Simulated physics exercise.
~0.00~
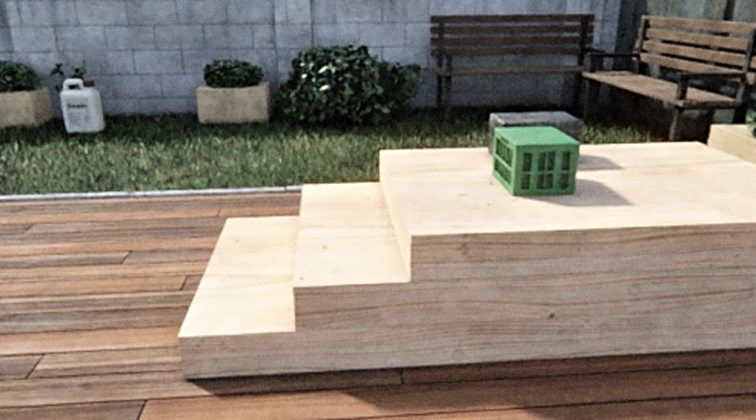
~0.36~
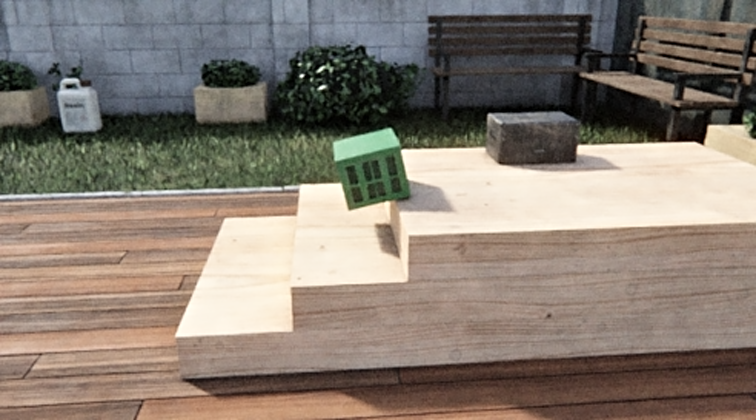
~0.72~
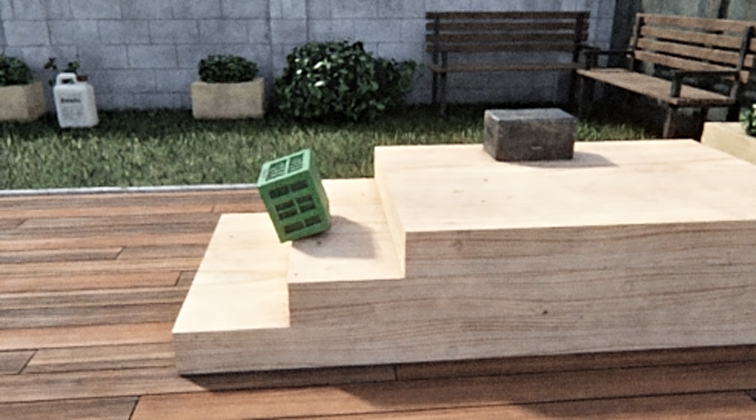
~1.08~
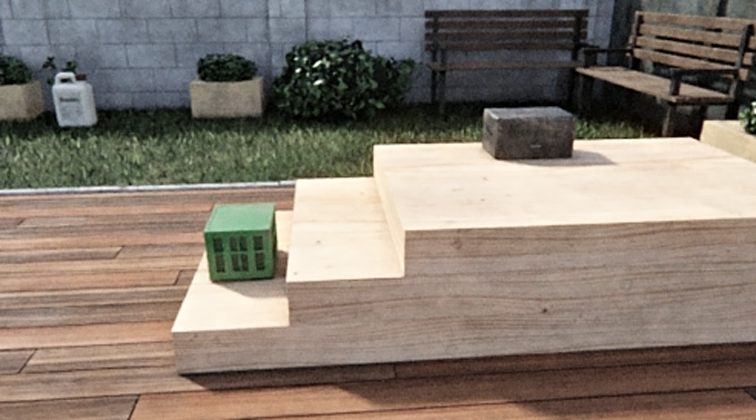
A pale wooden landing stays still as a green crate tumbles left down its steps, stopping on the lowest.
